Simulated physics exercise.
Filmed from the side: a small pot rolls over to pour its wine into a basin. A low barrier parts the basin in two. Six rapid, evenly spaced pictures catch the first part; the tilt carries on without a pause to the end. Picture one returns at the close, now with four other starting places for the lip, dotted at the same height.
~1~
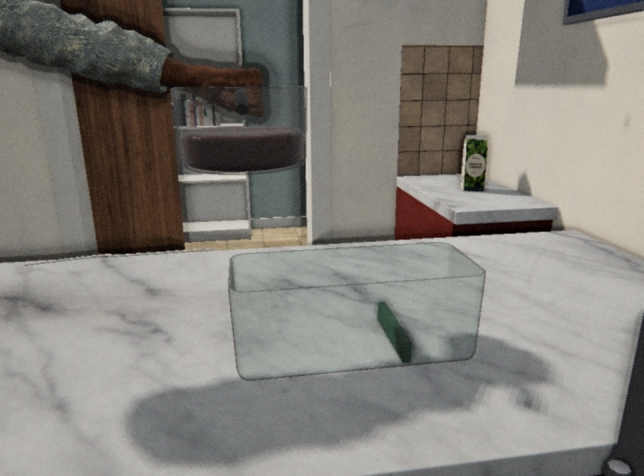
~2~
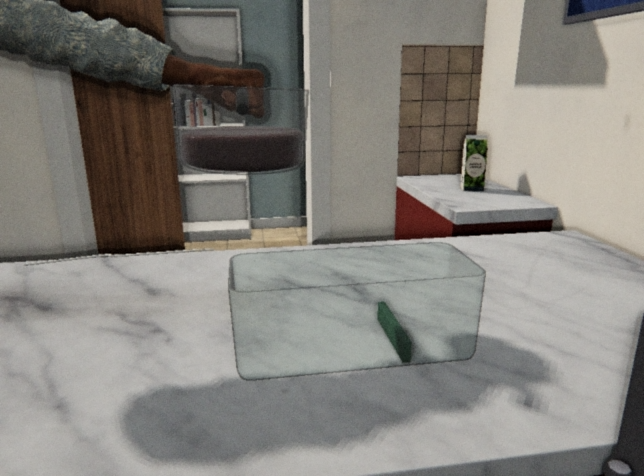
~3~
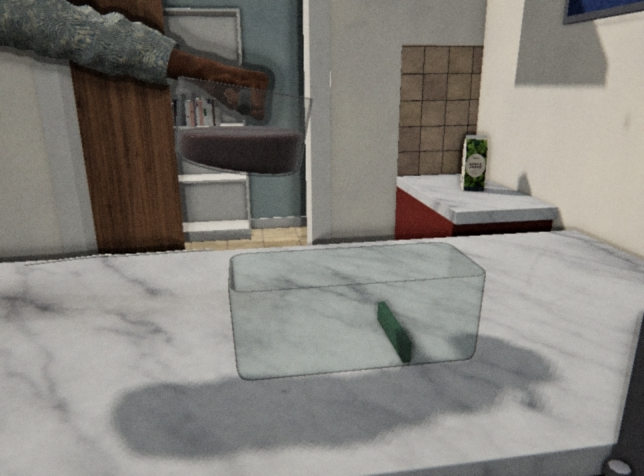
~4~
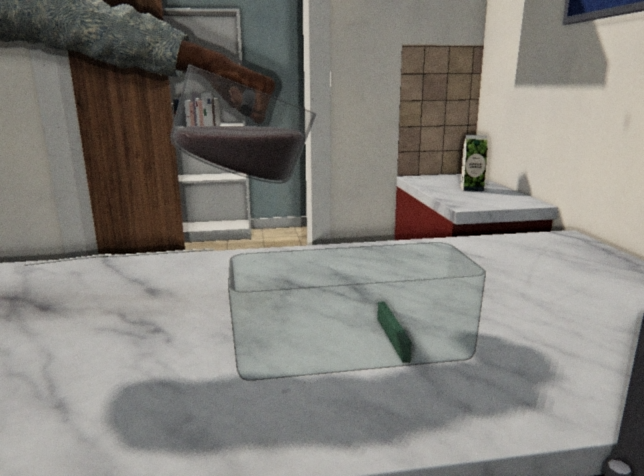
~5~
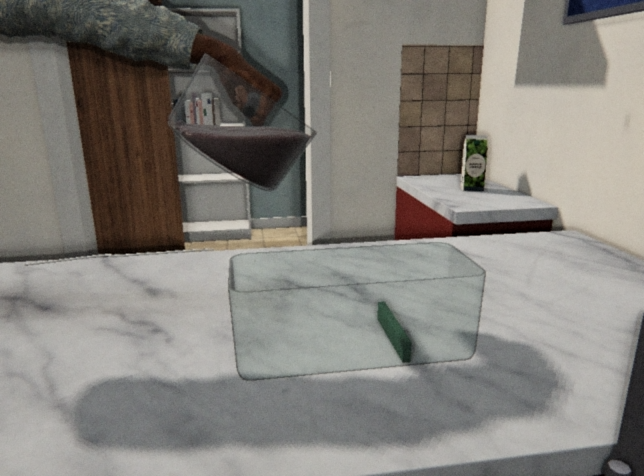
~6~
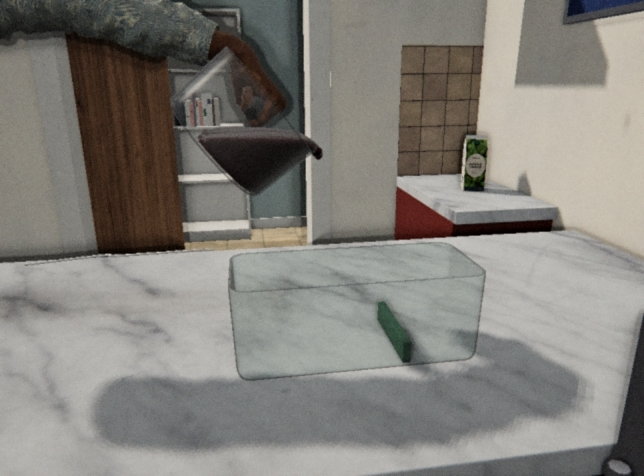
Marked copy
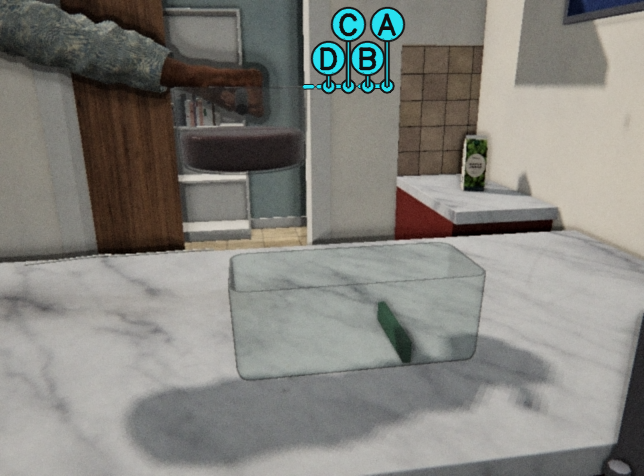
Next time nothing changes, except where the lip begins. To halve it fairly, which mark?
Use place B.
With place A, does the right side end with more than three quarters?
No.
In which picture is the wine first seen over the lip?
Picture 6.
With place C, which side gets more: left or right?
The left one.
In cyan, A at (387, 86); B at (367, 86); C at (348, 86); D at (328, 86).
If A is chosen, about 36 % ends left of the wall and 62 % right of it.
If B is chosen, about 47 % ends left of the wall and 51 % right of it.
If C is chosen, about 67 % ends left of the wall and 31 % right of it.
If D is chosen, about 86 % ends left of the wall and 12 % right of it.
